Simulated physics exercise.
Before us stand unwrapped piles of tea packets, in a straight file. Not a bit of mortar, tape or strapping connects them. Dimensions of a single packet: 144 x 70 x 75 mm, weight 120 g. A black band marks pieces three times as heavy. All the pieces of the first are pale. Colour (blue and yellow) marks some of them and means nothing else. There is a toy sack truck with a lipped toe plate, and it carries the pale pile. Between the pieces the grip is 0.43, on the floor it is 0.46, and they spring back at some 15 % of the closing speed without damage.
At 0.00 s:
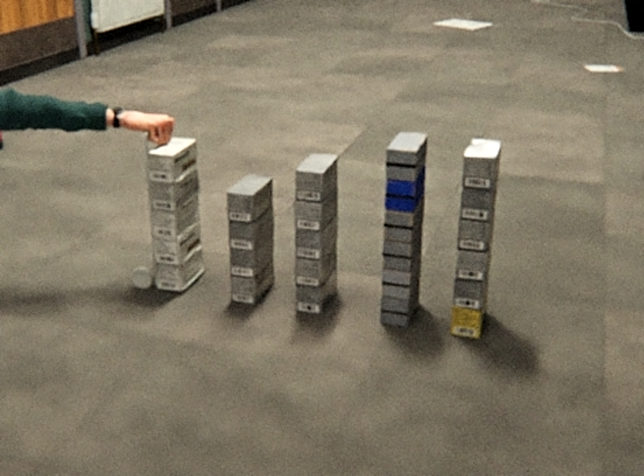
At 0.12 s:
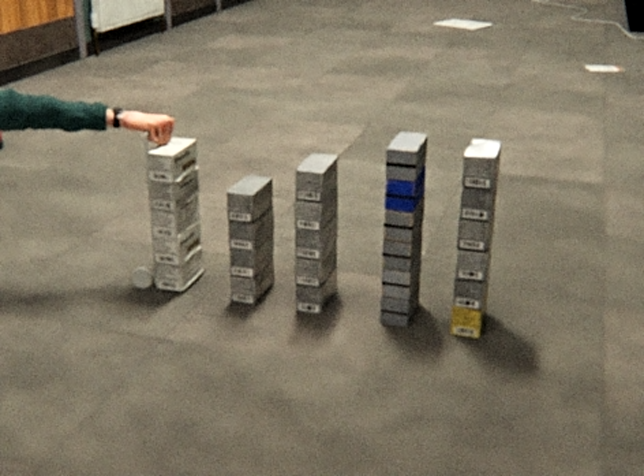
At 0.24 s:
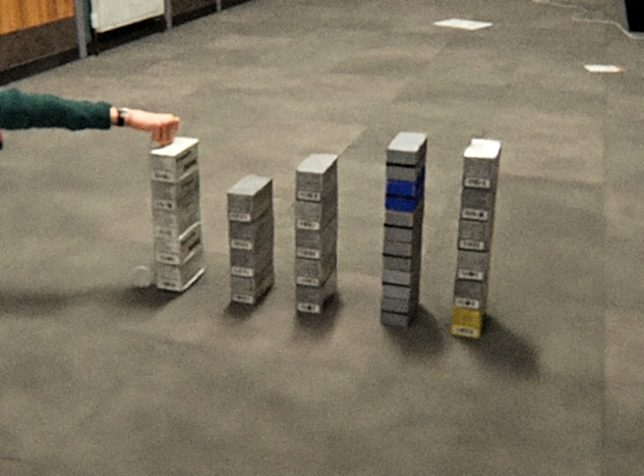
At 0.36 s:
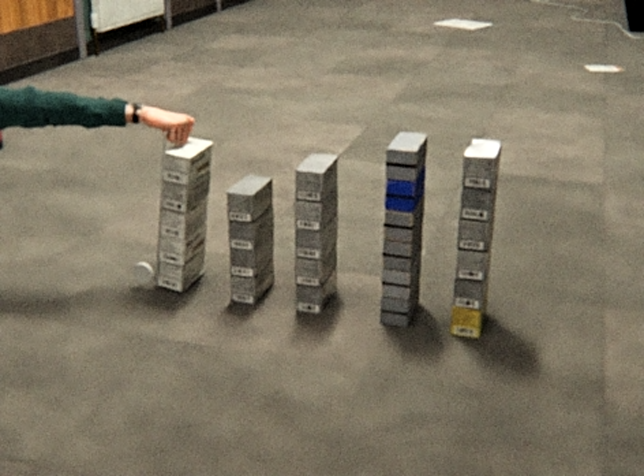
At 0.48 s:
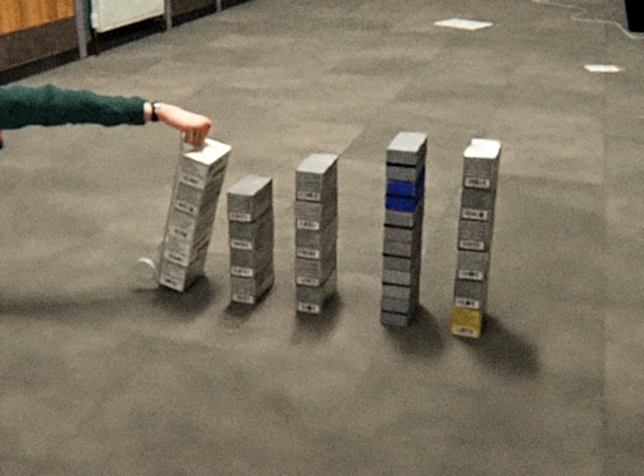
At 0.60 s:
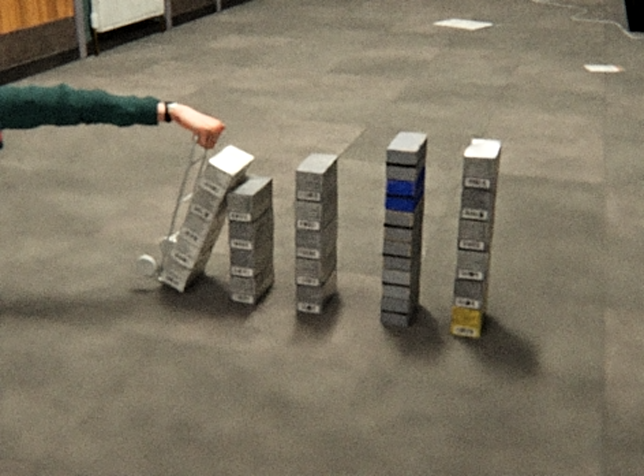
At the start, a hand rests atop the pale, leftmost of five upright piles of block-like packets, barely moving. The hand then moves right and the pale pile leans rightward with the small wheeled frame, finally tilting further than the frame, its top beside the next pile, while the other four stay still.
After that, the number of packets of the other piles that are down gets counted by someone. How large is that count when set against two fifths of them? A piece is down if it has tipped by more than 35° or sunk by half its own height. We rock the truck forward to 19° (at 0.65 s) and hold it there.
The count ends up above two fifths.
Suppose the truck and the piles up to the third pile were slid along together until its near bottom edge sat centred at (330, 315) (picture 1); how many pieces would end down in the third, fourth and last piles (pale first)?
In that case third 5, fourth 6, last 5.
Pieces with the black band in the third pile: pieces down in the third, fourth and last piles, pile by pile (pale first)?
Count down, pile by pile - third 5, fourth 6, last 6.
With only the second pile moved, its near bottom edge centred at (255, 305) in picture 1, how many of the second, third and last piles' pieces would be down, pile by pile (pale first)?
Second 4, third 5, last 6 down.
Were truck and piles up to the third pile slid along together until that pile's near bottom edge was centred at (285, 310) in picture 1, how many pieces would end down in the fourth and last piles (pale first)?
Fourth 6, last 4.
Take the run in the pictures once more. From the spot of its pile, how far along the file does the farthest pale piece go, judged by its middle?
Some 38 cm.
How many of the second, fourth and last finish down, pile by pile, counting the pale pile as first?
The second pile gives 4, the fourth 6, the last 4.
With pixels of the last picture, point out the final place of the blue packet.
Check around (591, 300) in the last image.
After 0.96 s, 5 of the pale pile down; none of the 21 other packets down, 9 disturbed.
After 1.54 s, 5 of the pale pile down; 9 of the 21 other packets down; blue packet leaning 15°.
After 1.96 s, 5 of the pale pile down; 18 of the 21 other packets down; blue packet on its side; yellow packet leaning 8°.
At rest (2.8 s), 5 of the pale pile down; 19 of the 21 other packets down; blue packet on its side; yellow packet shifted 22 mm. That is 90 per cent. As the last picture would show them, middles, blue packet near (591, 300), yellow packet near (479, 311).
